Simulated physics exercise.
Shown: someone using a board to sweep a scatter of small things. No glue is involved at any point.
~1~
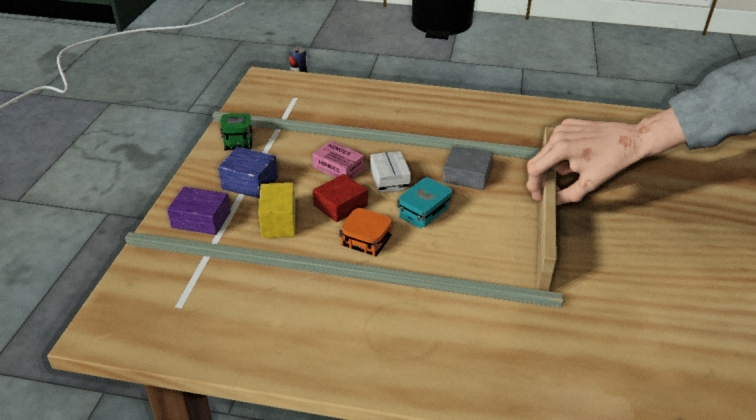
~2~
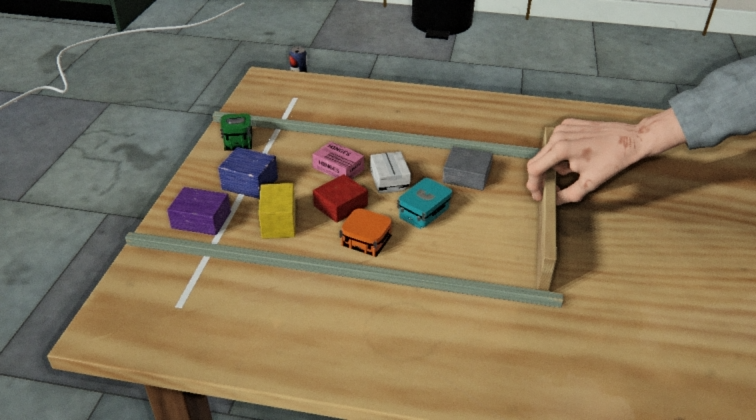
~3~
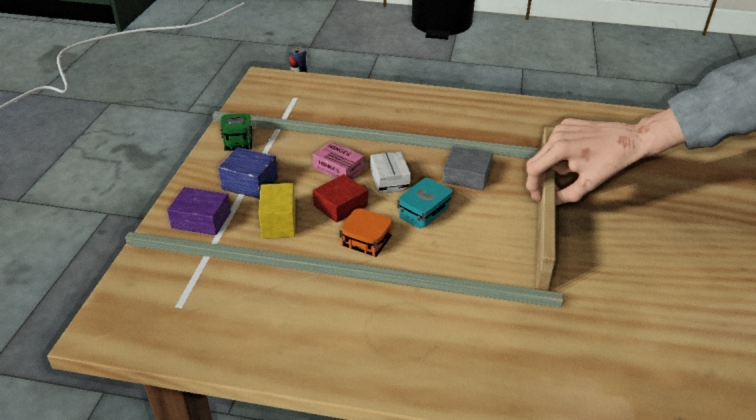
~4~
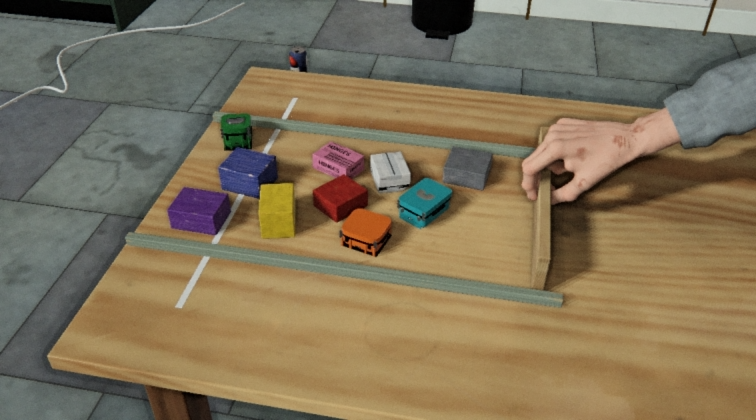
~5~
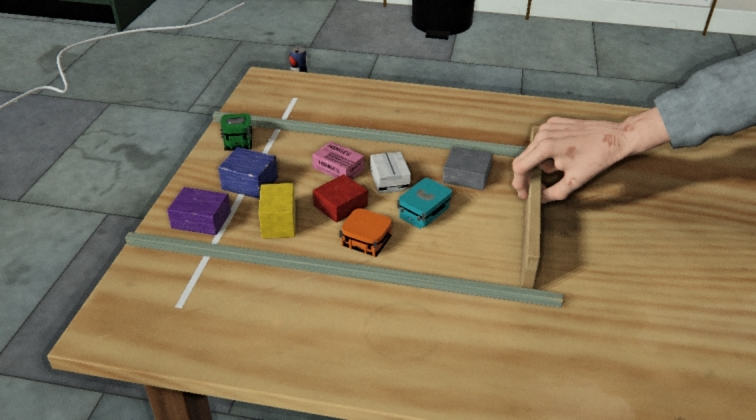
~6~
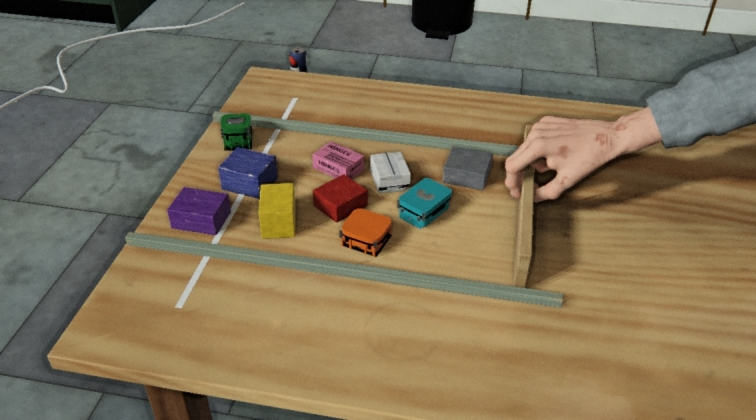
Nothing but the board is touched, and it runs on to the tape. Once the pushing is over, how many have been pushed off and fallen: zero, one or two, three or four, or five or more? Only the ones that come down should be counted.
Three or four have.
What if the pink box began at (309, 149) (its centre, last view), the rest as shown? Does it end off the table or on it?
From that start, the object then is safe.
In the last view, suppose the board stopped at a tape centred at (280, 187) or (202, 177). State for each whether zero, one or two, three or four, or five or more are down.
Taking the two places in turn, it's no fall at all; at least five.
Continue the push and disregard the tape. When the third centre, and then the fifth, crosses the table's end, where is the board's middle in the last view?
Its middle is near (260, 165) and then near (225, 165).
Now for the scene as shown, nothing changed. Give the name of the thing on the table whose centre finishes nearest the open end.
The answer: The pink box.
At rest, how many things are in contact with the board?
It's touching 3 at the end.
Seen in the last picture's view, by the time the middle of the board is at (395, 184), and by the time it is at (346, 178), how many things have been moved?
At first I count 6, and then 7.
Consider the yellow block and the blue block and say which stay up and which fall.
As for the yellow block, it hangs on; as for the blue block, it ends up below.
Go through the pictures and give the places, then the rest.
Green case (237, 131); purple block (200, 210); blue block (249, 173); board (547, 203); tape (248, 183), in the first picture.
Purple block (200, 211); red block (340, 198), in the second picture.
Blue block (249, 173); white box (390, 172), in the third picture.
Green case (237, 132); turquoise case (425, 204), in the fourth picture.
Purple block (200, 211); board (532, 201), in the fifth picture.
Green case (237, 132); purple block (200, 211); blue block (249, 173); board (525, 200); tape (248, 183), in the sixth picture.
A little later, none off yet; green case at rest near (237, 132); purple block at rest near (200, 211); blue block at rest near (249, 173).
When it is over, the number that fall off is three or four; down, blue block, purple block and green case.
